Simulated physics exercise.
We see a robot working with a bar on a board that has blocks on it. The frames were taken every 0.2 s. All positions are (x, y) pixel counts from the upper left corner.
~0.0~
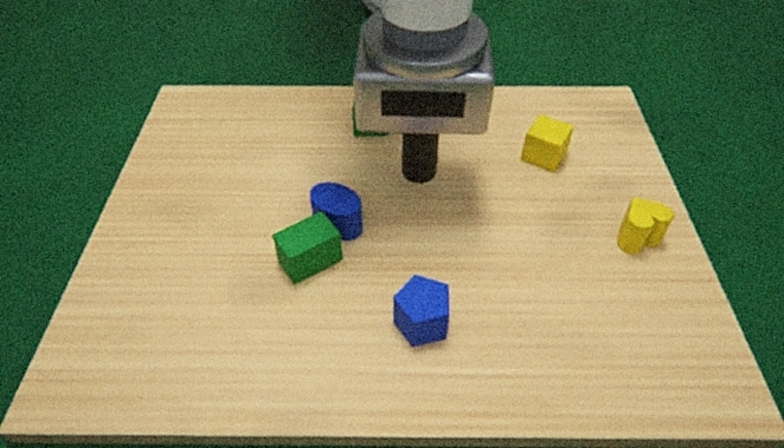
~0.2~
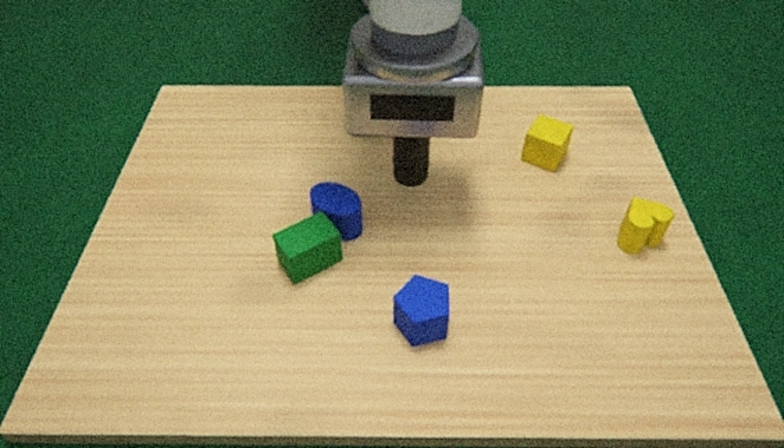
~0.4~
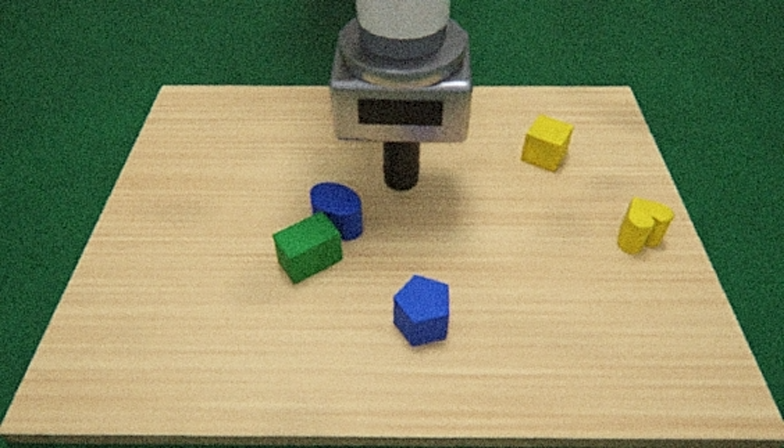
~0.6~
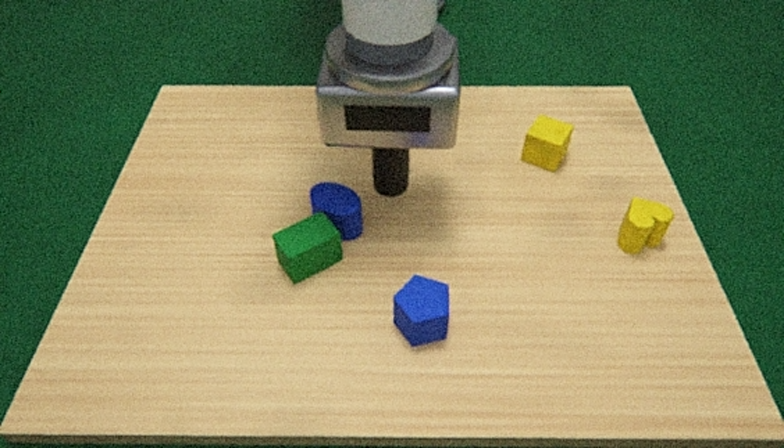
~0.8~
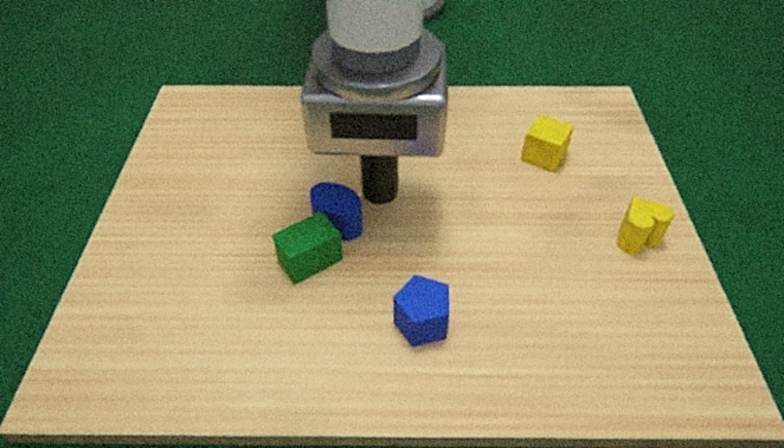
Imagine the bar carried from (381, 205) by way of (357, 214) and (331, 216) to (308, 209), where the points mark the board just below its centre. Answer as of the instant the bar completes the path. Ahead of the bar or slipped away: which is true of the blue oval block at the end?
I expect it to be beside or behind the bar.
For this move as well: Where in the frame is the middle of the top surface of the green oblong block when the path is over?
About (285, 244).
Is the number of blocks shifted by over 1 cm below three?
Yes - that is the case.
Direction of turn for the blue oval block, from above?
It spins anti-clockwise.
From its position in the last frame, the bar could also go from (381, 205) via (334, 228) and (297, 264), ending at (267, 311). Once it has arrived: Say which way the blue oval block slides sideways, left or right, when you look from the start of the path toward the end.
The answer is right.
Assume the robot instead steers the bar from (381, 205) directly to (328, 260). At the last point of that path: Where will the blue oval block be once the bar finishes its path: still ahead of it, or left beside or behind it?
Slid off.
What follows on the original path. Halfway along, bar (343, 204); green oblong block (291, 241), turned 35° anticlockwise; blue oval block (304, 202).
At the end, bar (306, 197); green oblong block (285, 244), turned 50° anticlockwise; blue oval block (276, 205), turned 25° anticlockwise.
